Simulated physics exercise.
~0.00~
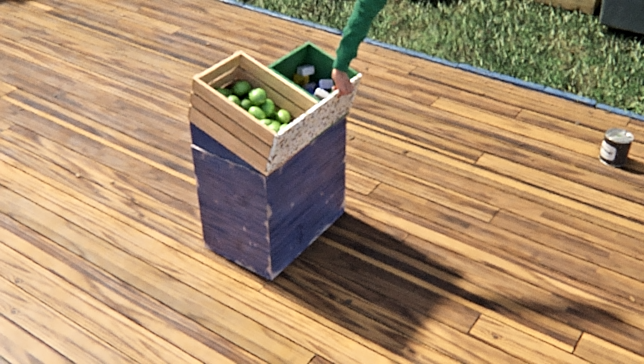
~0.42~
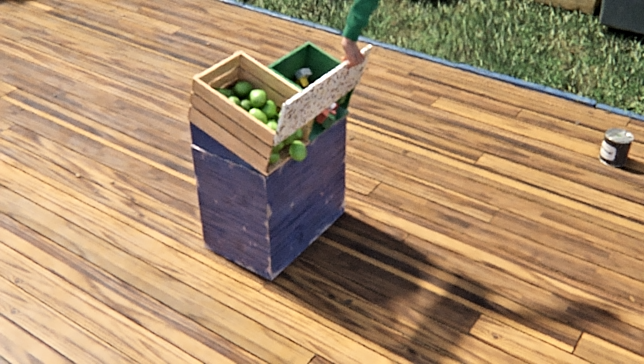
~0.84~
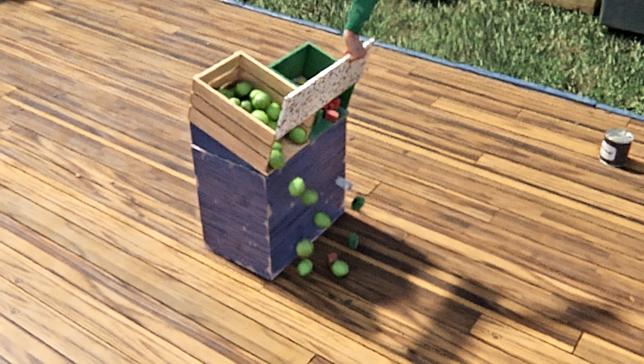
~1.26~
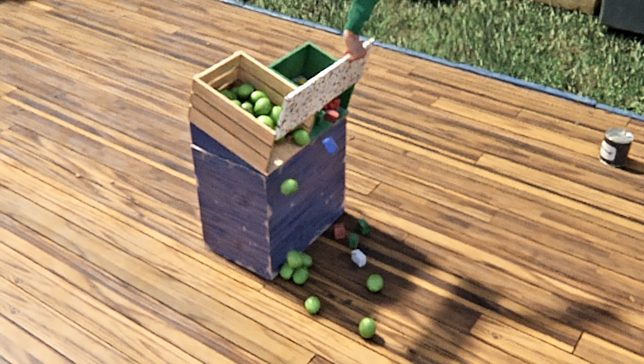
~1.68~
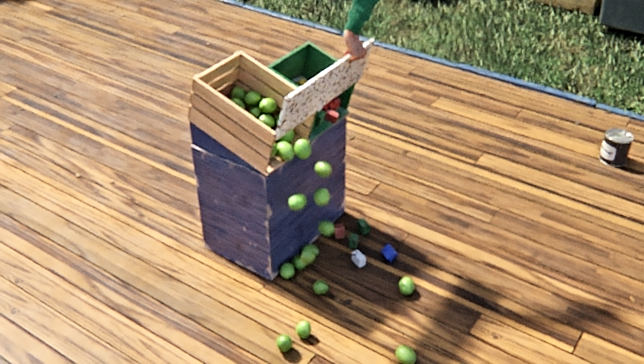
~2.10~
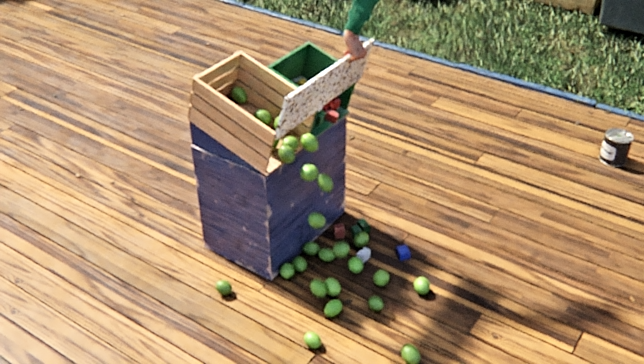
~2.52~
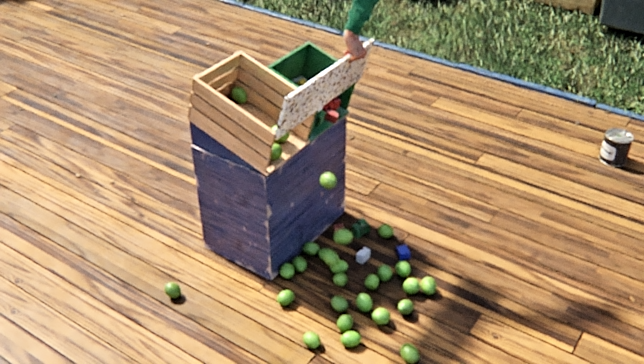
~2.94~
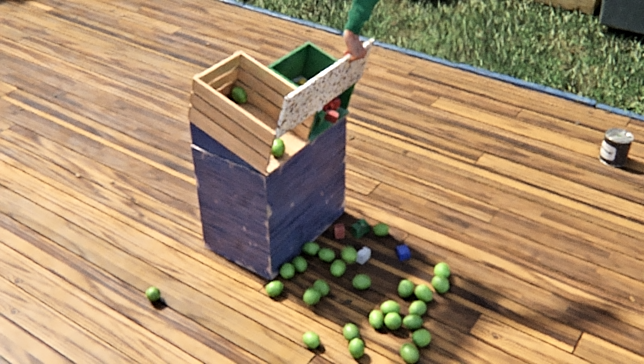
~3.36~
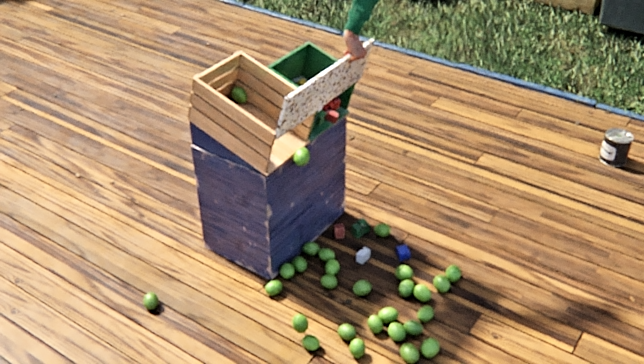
Green limes tumbled out of a sloping wooden box onto the deck after a hand in a green sleeve pulled up the speckled gate, while a few toy bricks dropped from the green box beside it, leaving the wooden one nearly empty.
